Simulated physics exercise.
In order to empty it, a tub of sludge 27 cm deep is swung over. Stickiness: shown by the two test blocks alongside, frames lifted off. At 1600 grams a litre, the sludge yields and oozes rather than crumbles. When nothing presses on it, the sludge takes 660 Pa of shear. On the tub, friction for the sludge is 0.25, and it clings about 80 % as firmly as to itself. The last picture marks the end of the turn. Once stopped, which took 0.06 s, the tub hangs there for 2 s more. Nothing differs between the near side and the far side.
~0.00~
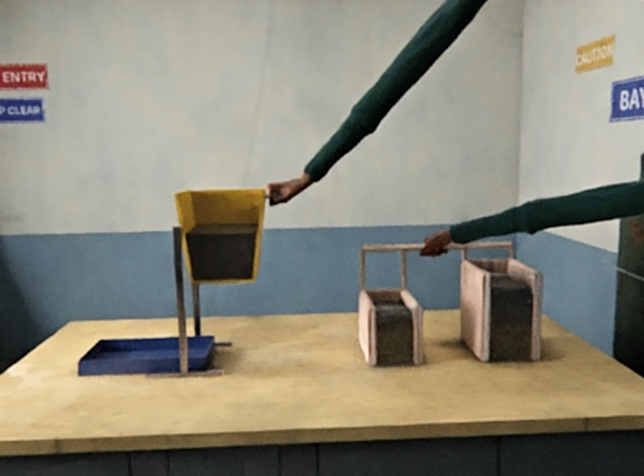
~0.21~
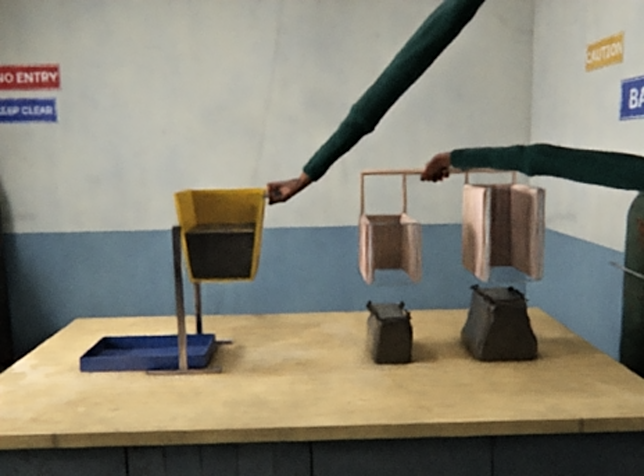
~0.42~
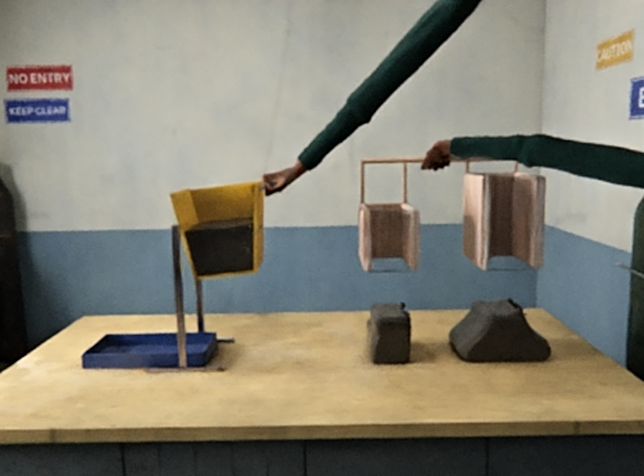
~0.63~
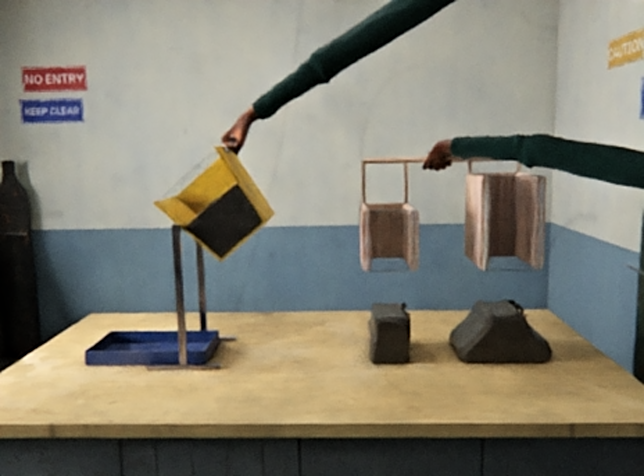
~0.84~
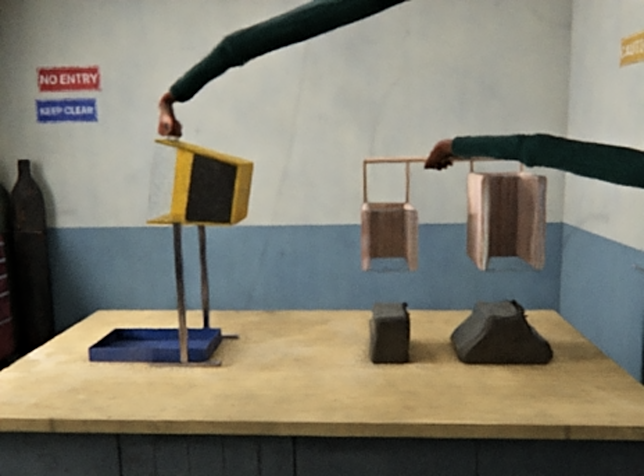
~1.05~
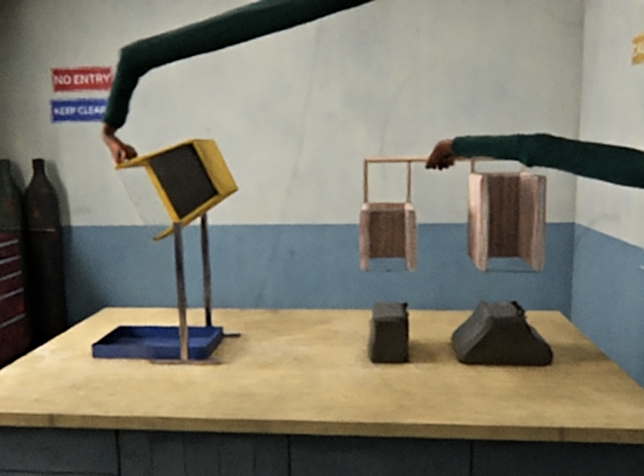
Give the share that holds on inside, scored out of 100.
About 0 per cent.
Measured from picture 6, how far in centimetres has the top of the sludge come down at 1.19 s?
About 8 cm.
After 1.19 s, the tub is at 115 degrees and holds 100 %.
After 1.36 s, the tub is at 115 degrees and holds 20 %.
After 1.53 s, the tub is at 115 degrees and holds 0 %.
After 1.70 s, the tub is at 115 degrees and holds 0 %.
After 3.05 s, the tub is at 115 degrees and holds 0 %.
